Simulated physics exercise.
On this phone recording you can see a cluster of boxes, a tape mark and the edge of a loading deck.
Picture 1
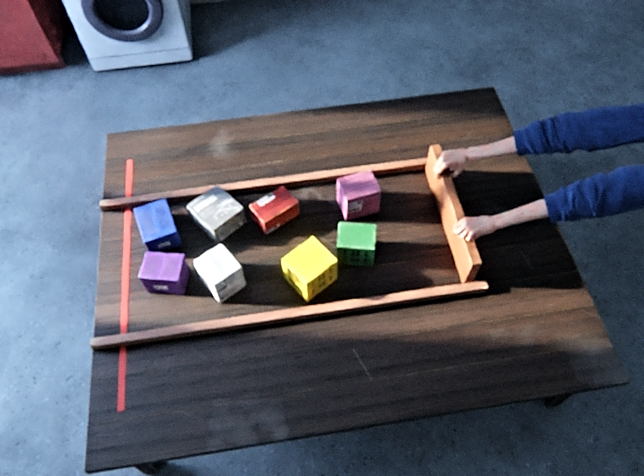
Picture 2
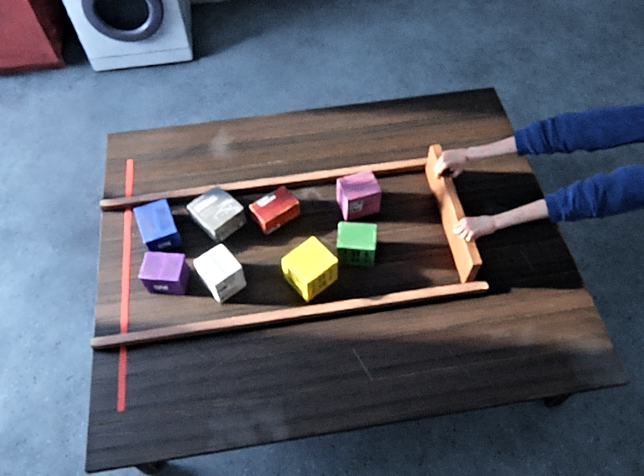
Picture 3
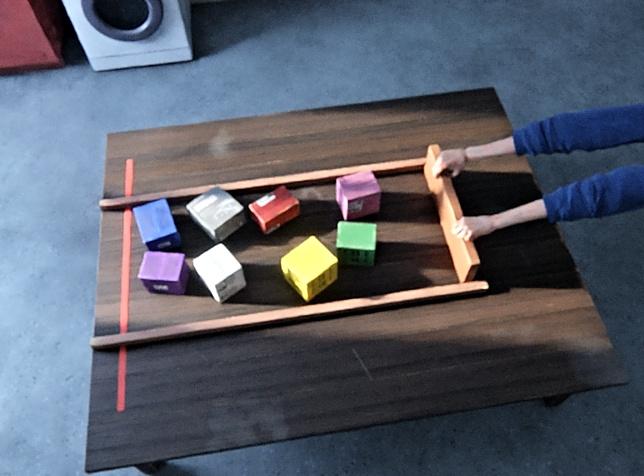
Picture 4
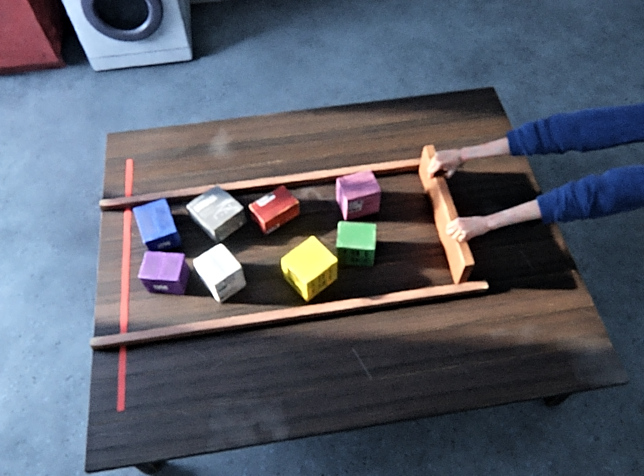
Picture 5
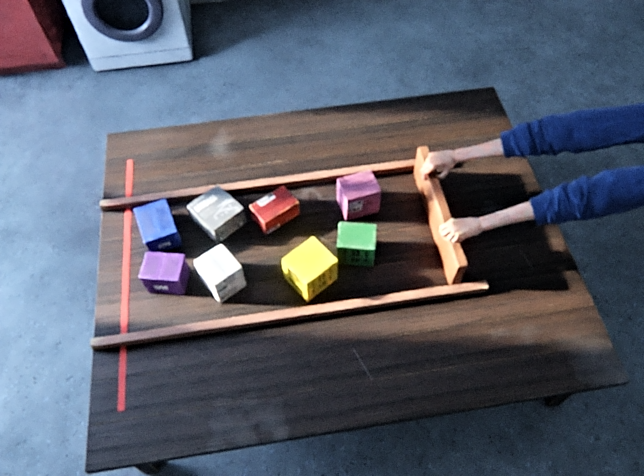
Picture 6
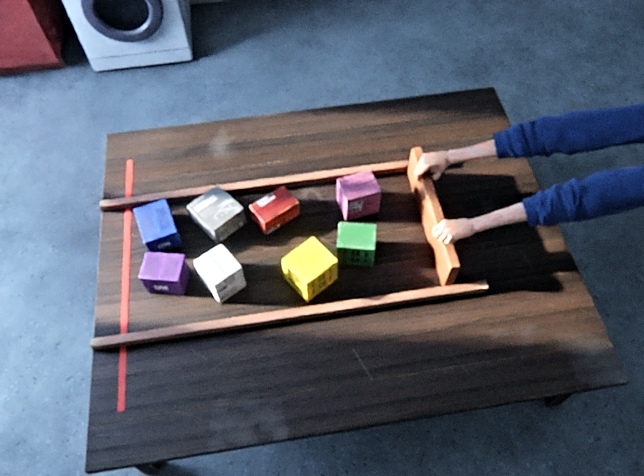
To begin with, eight colourful boxes sit between two wooden rails on a dark table, with a red tape line at the left and two hands holding a plank at the right. The hands then slide the plank a short way left, while the boxes stay still.
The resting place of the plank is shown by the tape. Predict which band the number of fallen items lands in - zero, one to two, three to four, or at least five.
I foresee five or more drops here.
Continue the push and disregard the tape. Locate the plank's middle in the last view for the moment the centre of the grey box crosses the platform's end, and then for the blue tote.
Near (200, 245), then near (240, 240).
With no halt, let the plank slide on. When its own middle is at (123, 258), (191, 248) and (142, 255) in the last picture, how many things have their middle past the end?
5; 2; 5.
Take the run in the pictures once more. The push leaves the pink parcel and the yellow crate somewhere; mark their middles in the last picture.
They come to rest around (103, 229) and (99, 314).
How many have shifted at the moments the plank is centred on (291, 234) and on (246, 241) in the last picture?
Well, it's 6 at the first one and 8 at the second.
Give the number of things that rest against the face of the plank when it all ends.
It adds up to 3.
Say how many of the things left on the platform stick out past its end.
Answer: 3.
Soon after, none off yet; blue tote at rest near (159, 228); purple tote at rest near (166, 274); white parcel at rest near (221, 274).
Then, none off yet; blue tote moved about its own width near (120, 233); purple tote at rest near (166, 274); white parcel moved a little near (207, 276).
Further on, one off so far; blue tote on the ground near (96, 310); purple tote moved well along near (93, 286); white parcel moved well along near (129, 287).
By the end, the number that fall off is five or more; fallen, red parcel, grey box, white parcel, purple tote and blue tote.
